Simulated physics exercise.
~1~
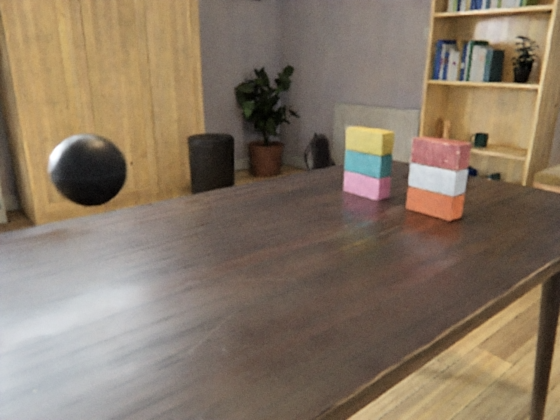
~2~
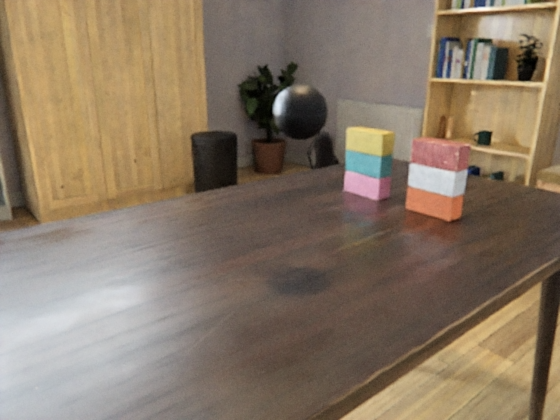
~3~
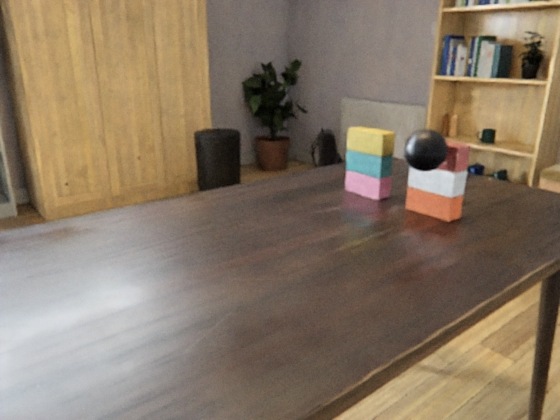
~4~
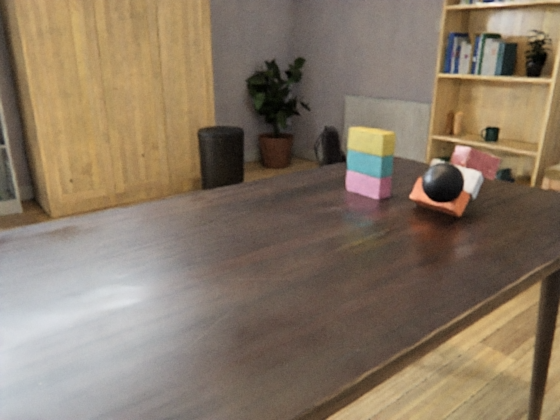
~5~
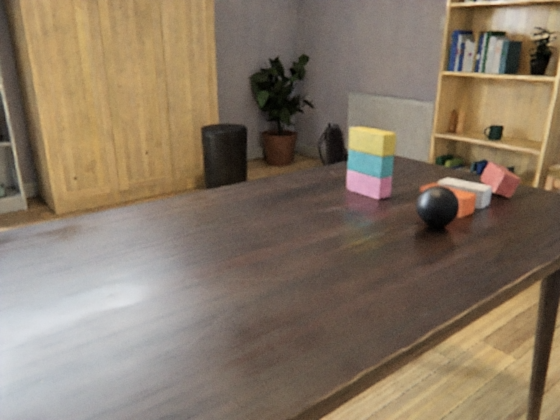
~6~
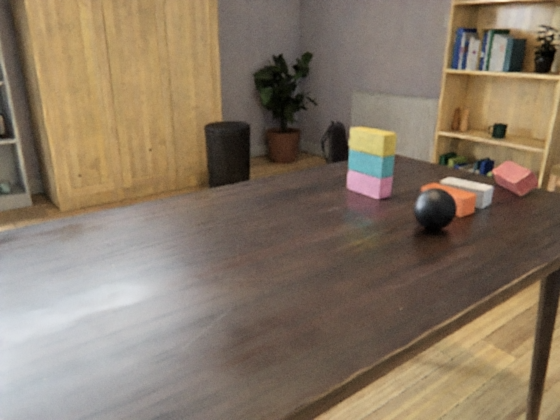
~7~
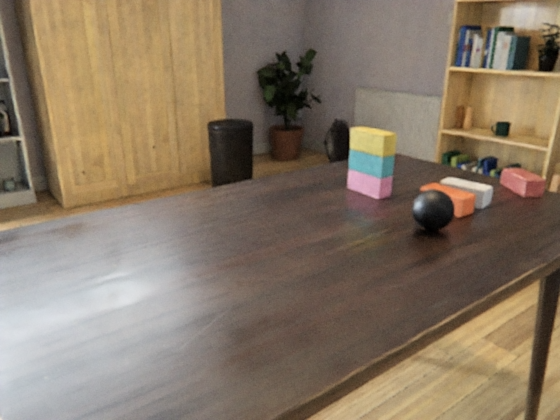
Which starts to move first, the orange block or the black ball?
The black ball moves first, flying to the right over the table while the orange block is still in place. The orange block only shifts and tips later, once the ball has reached the stack.
